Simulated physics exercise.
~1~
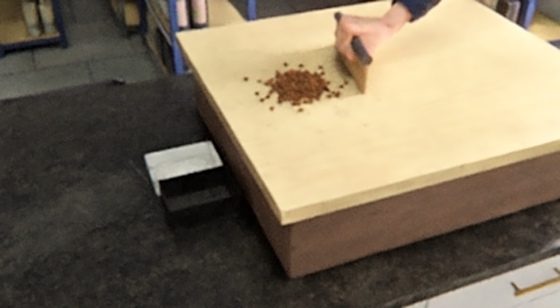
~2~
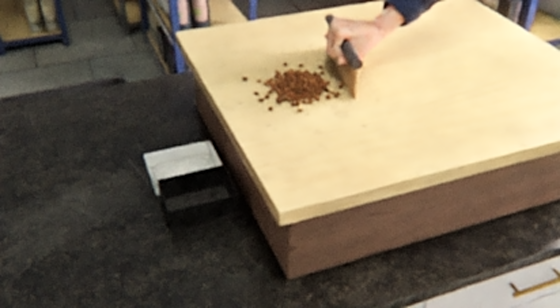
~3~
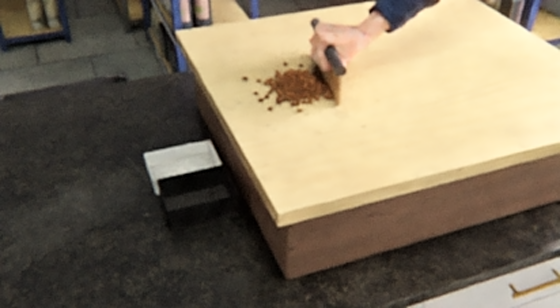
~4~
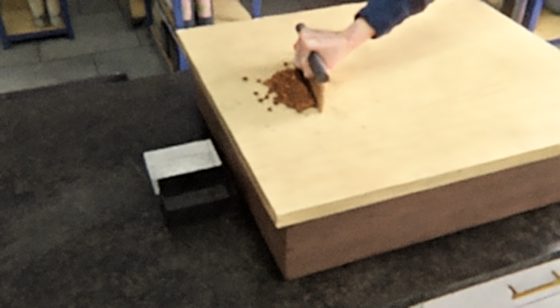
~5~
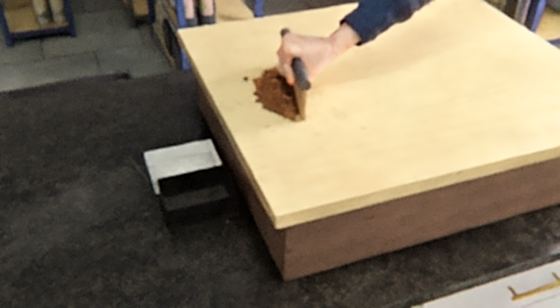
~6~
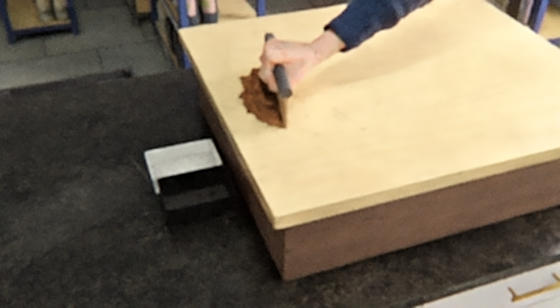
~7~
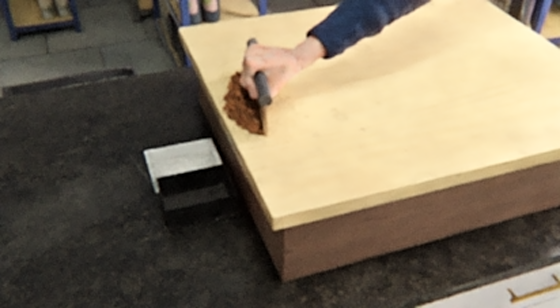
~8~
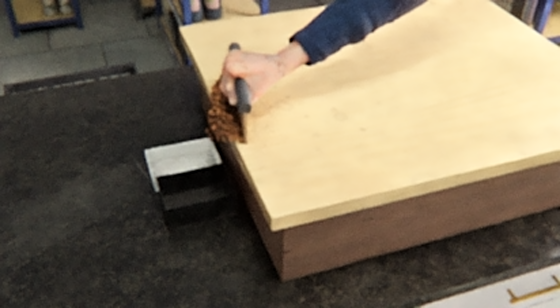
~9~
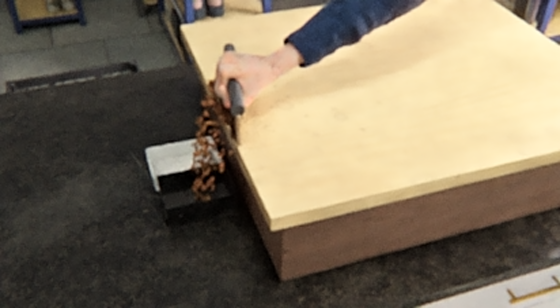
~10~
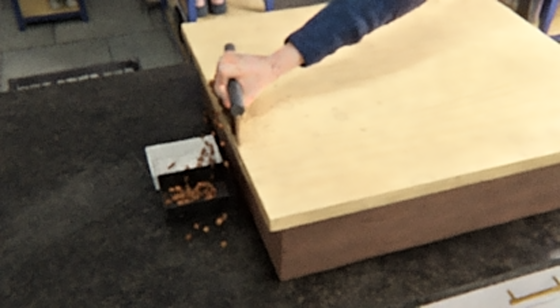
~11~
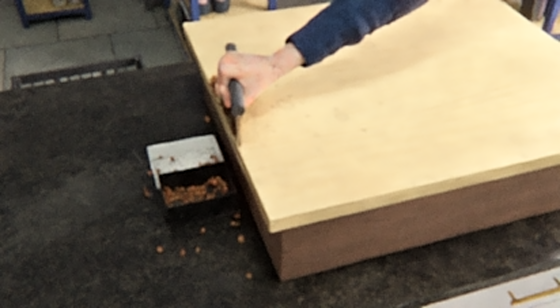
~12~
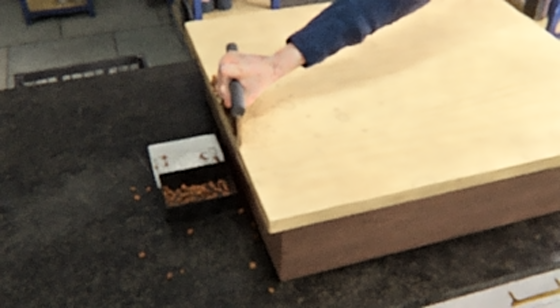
On a pale board set on a dark counter, a hand slid a scraper left through a pile of brown kibble and pushed it over the edge, where many bits dropped into the black tin, fewer reached the white one, and some scattered on the counter.
